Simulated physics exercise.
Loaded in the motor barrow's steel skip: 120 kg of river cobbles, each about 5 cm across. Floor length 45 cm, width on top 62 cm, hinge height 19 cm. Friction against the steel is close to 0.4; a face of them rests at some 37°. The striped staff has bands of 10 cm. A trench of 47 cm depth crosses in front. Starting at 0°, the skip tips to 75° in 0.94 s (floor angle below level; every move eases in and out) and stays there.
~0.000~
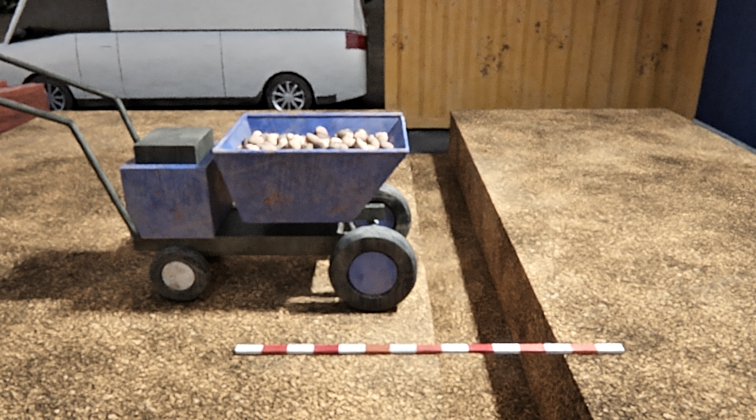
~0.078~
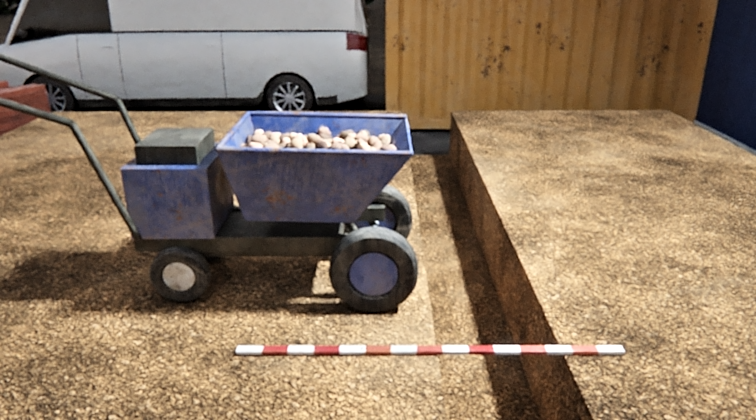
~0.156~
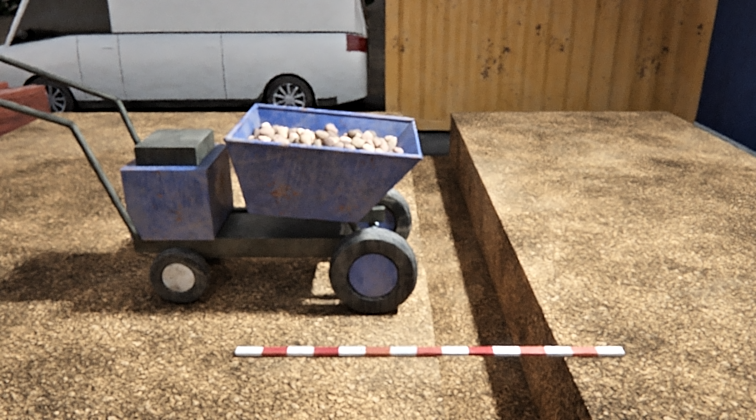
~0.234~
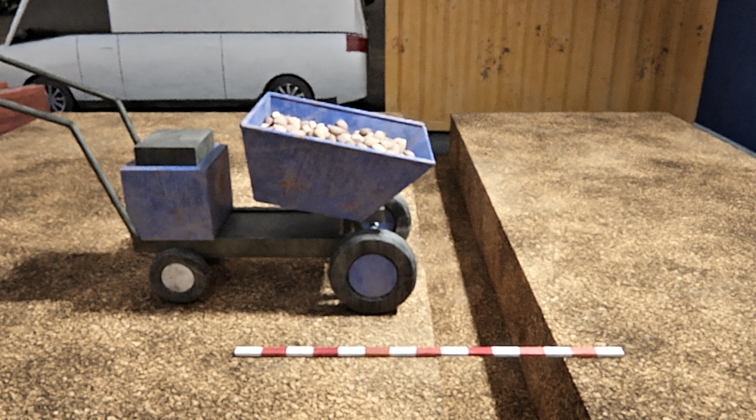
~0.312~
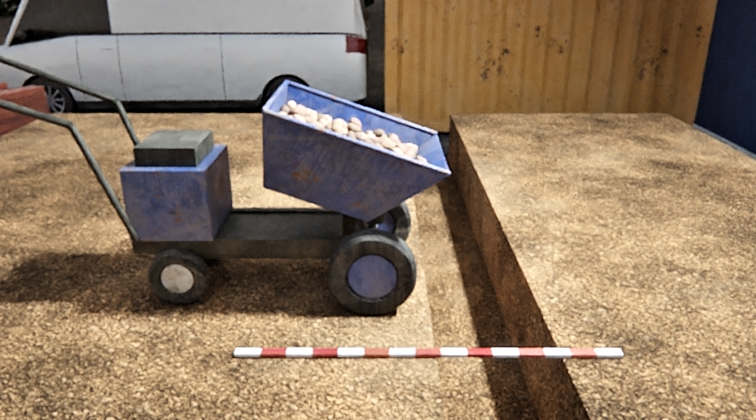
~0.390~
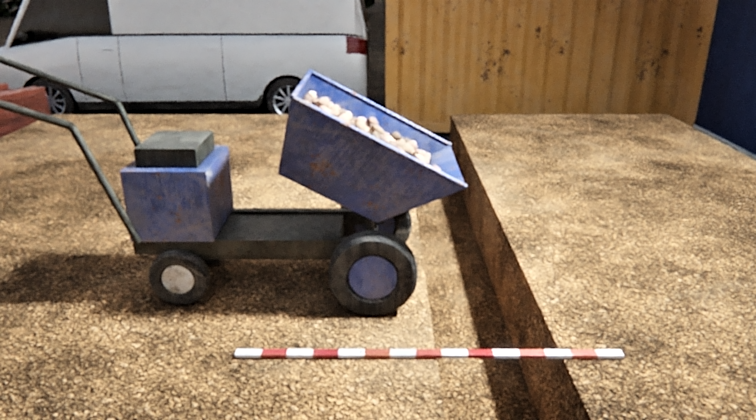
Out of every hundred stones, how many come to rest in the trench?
Close to 50 in a hundred.
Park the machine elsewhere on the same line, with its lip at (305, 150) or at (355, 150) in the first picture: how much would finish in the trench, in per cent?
Near 100 per cent from the first place, 95 from the second.
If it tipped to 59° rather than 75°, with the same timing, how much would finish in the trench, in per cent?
It would be near 35 per cent.
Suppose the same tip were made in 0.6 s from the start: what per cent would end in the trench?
It would be near 35 per cent.
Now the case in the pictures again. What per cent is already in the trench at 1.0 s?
Some 15 per cent.
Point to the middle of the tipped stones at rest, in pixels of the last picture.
Their middle is at about (519, 340).
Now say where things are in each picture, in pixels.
In the first picture, the skip is at 0°, its lip at (408, 152); the top of the load is at (318, 141).
In the second picture, lip at (412, 154), floor tilted 1°, highest stones at (309, 140); the stones move at 0.3 m/s on average.
In the third picture, lip at (421, 158), floor tilted 6°, highest stones at (277, 135); the stones move at 0.6 m/s on average.
In the fourth picture, lip at (434, 164), floor tilted 12°, highest stones at (288, 125); the stones move at 0.8 m/s on average.
In the fifth picture, lip at (449, 174), floor tilted 19°, highest stones at (299, 113); the stones move at 0.9 m/s on average.
In the sixth picture, lip at (466, 187), floor tilted 28°, highest stones at (317, 105); the stones move at 1.0 m/s on average.
After 0.7 s the floor is at 63°; 100 % in the skip; the foremost stones are at (495, 219).
After 1.0 s the floor is at 75°; 61 % in the skip, 15 % in the trench, 24 % past the trench; the foremost stones are at (594, 290).
After 1.4 s the floor is at 75°; 22 % in the skip, 30 % in the trench, 48 % past the trench; the foremost stones are at (700, 282).
After 3.3 s the floor is at 75°; 0 % in the skip, 50 % in the trench, 50 % past the trench; the foremost stones are past the picture's edge.
